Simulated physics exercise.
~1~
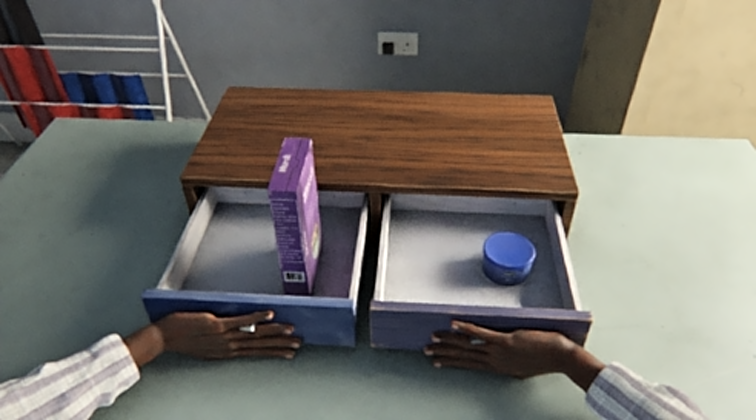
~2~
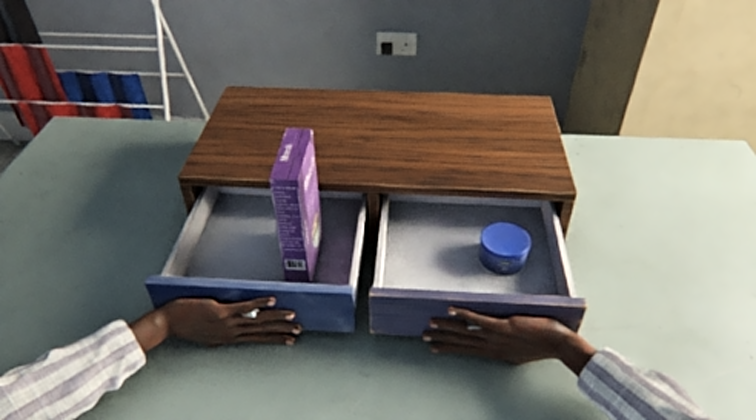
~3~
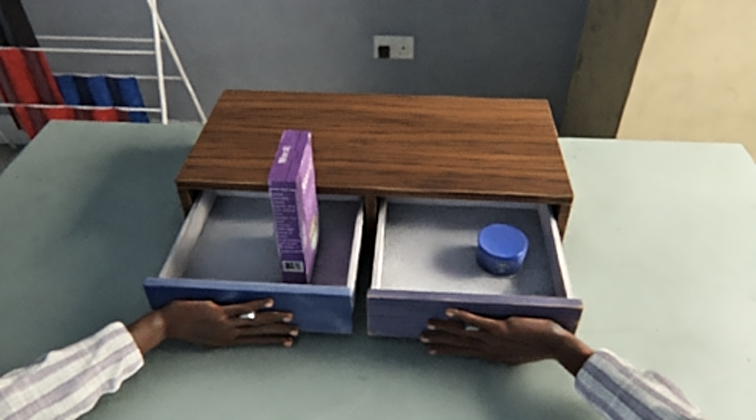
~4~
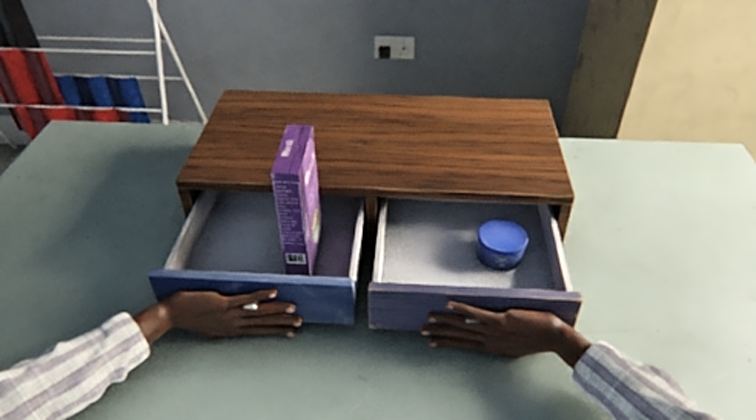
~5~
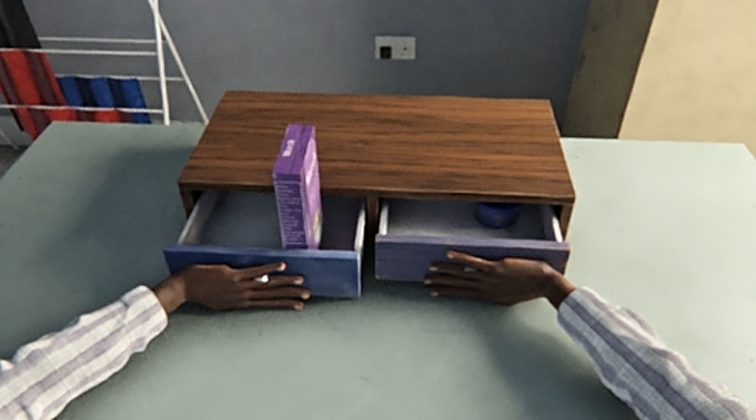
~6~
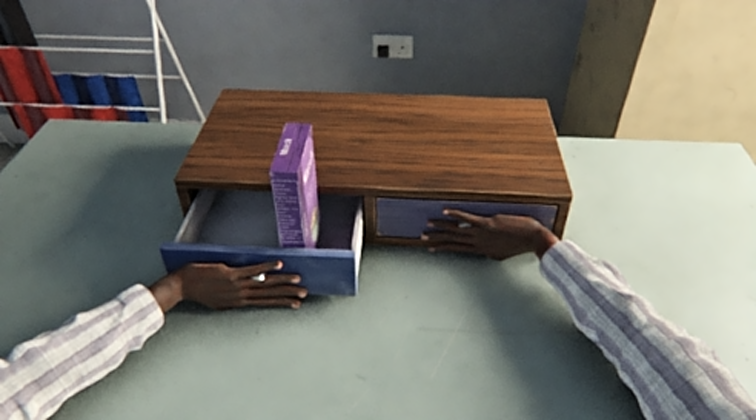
On a pale green tabletop against a grey wall, a low wooden cabinet stands with both of its drawers open. An upright purple packet stands in the left drawer and a round blue pot sits in the right one, while two hands in striped sleeves rest against the drawer fronts. The hands push, and both drawers begin to slide slowly inward. The left drawer then stops partway, the packet still upright and rising above the cabinet's front edge. The right drawer keeps going, carrying the pot out of sight, and shuts flush, while the left one stays ajar.
